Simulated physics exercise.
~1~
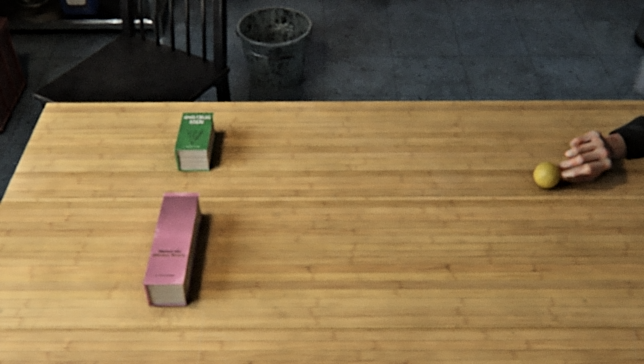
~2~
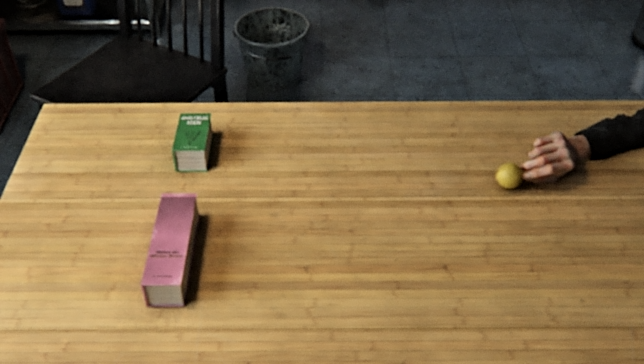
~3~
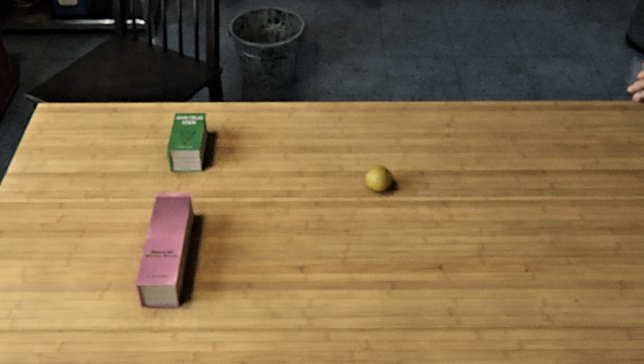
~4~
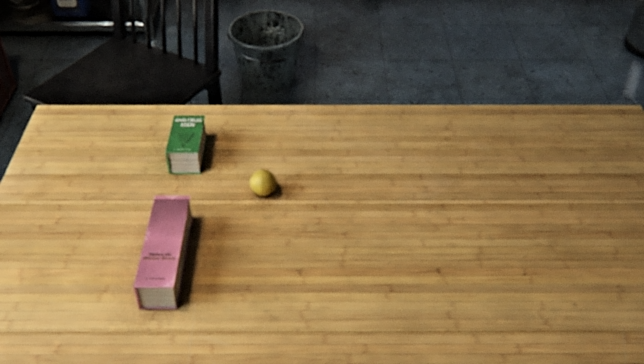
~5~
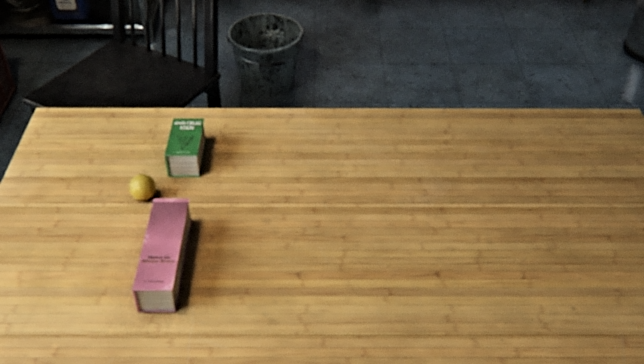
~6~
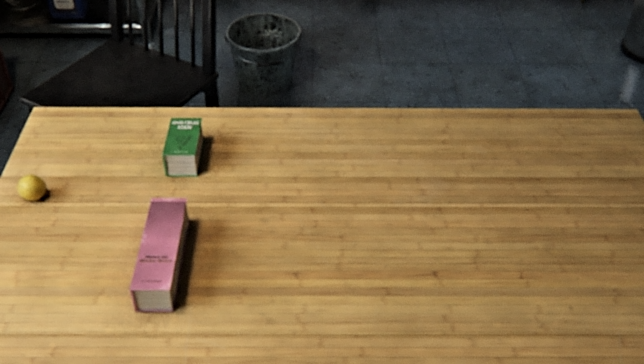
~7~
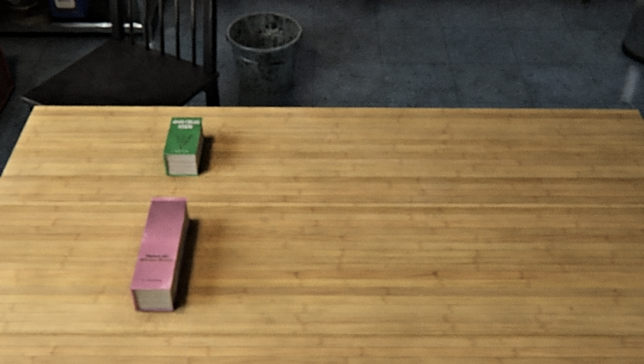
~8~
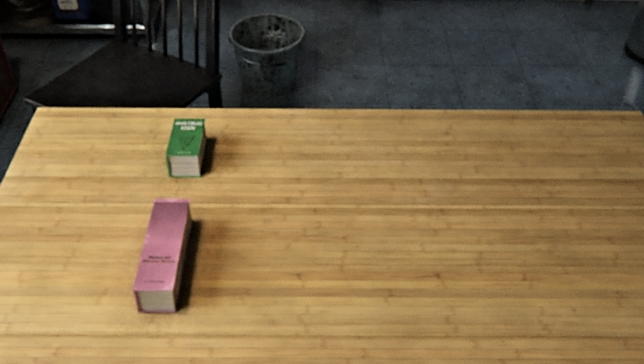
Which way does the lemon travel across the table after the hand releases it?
The lemon rolls to the left across the table.
